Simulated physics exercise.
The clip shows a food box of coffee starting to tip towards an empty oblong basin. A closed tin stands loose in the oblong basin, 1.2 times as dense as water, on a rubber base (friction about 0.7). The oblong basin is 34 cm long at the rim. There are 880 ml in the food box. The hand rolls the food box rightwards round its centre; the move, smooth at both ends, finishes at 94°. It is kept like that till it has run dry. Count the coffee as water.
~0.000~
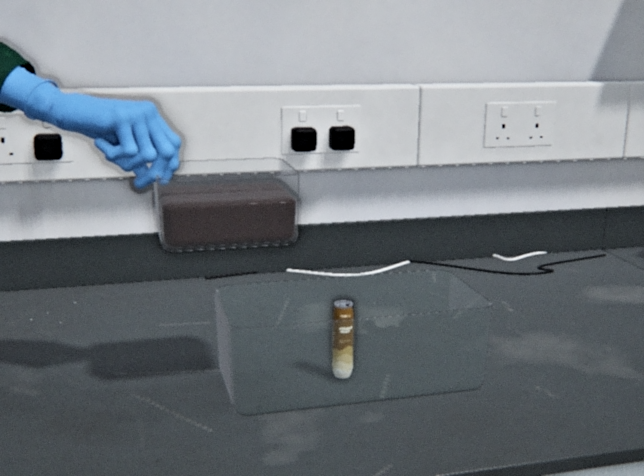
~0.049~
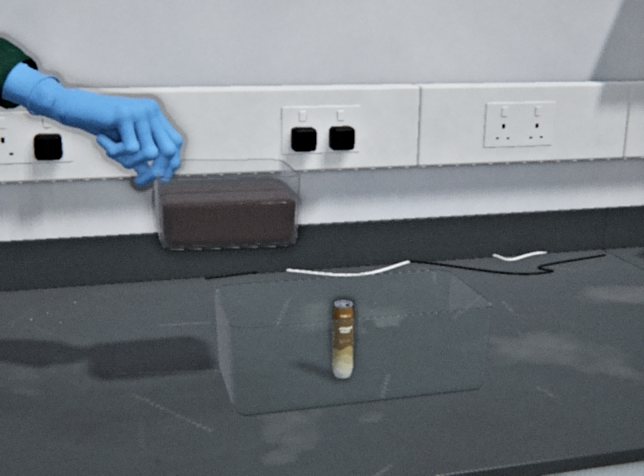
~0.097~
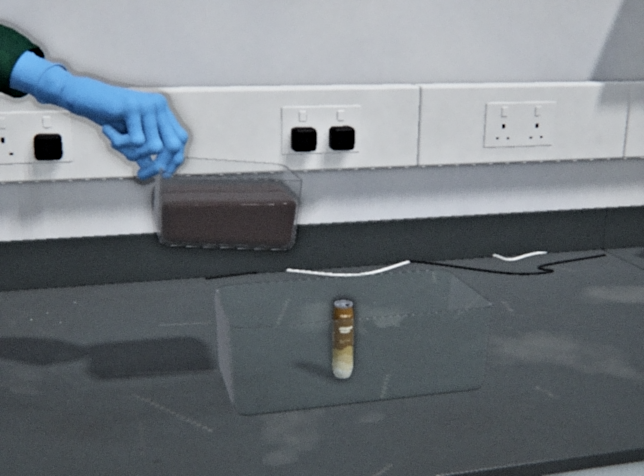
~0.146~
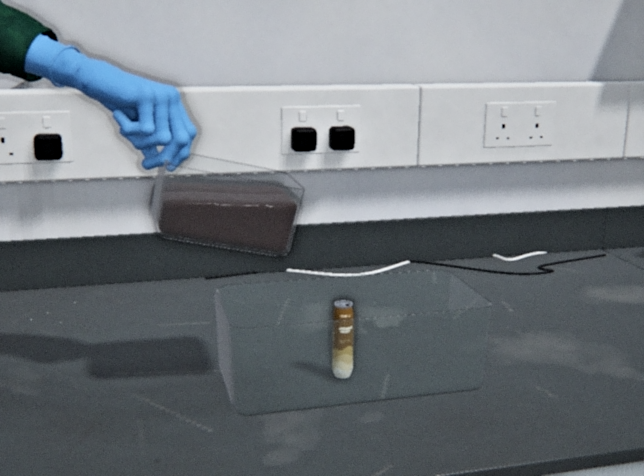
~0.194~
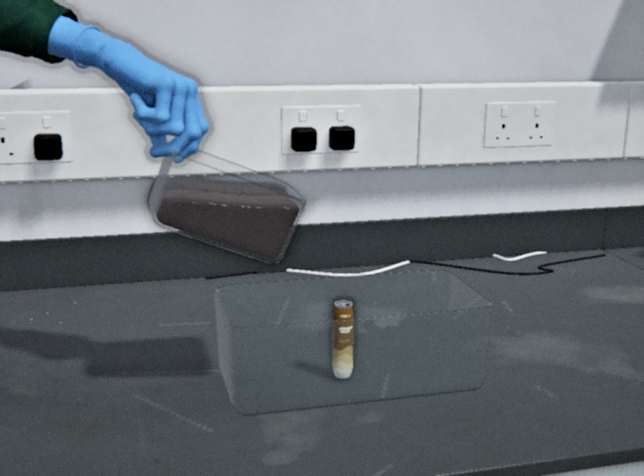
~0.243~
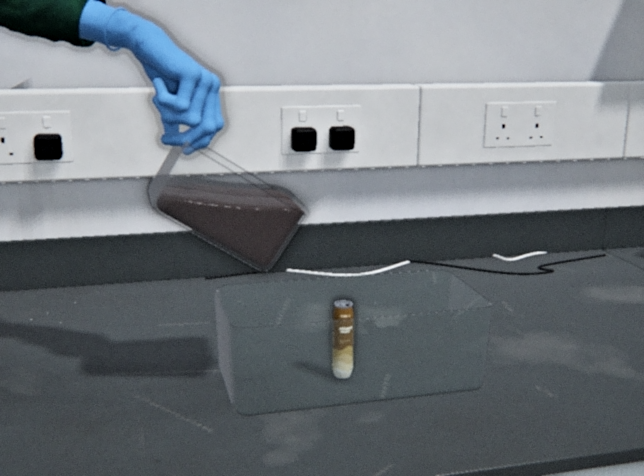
A blue-gloved hand holds a clear box of dark brown liquid above a grey bench, then rolls it rightwards, slowly at first, into a clear slant, while a small brown-and-cream cylinder stands still inside a transparent oblong basin below.
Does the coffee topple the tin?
The tin goes over.
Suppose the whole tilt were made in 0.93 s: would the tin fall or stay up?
The tin keeps standing.
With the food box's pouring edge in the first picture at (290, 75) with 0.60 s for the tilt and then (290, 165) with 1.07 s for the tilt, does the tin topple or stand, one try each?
First it stays up; then it remains upright.
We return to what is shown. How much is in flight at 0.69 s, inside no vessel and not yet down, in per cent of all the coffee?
Near 4 in a hundred.
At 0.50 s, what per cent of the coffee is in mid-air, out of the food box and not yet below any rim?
Some 42 per cent.
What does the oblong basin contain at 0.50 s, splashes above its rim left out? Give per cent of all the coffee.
Near 26 in a hundred.
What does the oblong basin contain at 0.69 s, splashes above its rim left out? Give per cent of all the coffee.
Some 84 per cent.
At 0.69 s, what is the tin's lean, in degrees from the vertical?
Near 5° from upright.
Then, 0.50 s in, the tilt is 88° and 32 per cent is still to pour; the tin stands where it began.
Then, 0.69 s in, the tilt is 94° and 12 per cent is still to pour; the tin stands 2 cm from where it began.
Then, 0.89 s in, the tilt is 94° and 5 per cent is still to pour; the tin leans 29°.
Then, 1.10 s in, the tilt is 94° and 2 per cent is still to pour; the tin lies on its side.
Finally, the tin lies on its side.
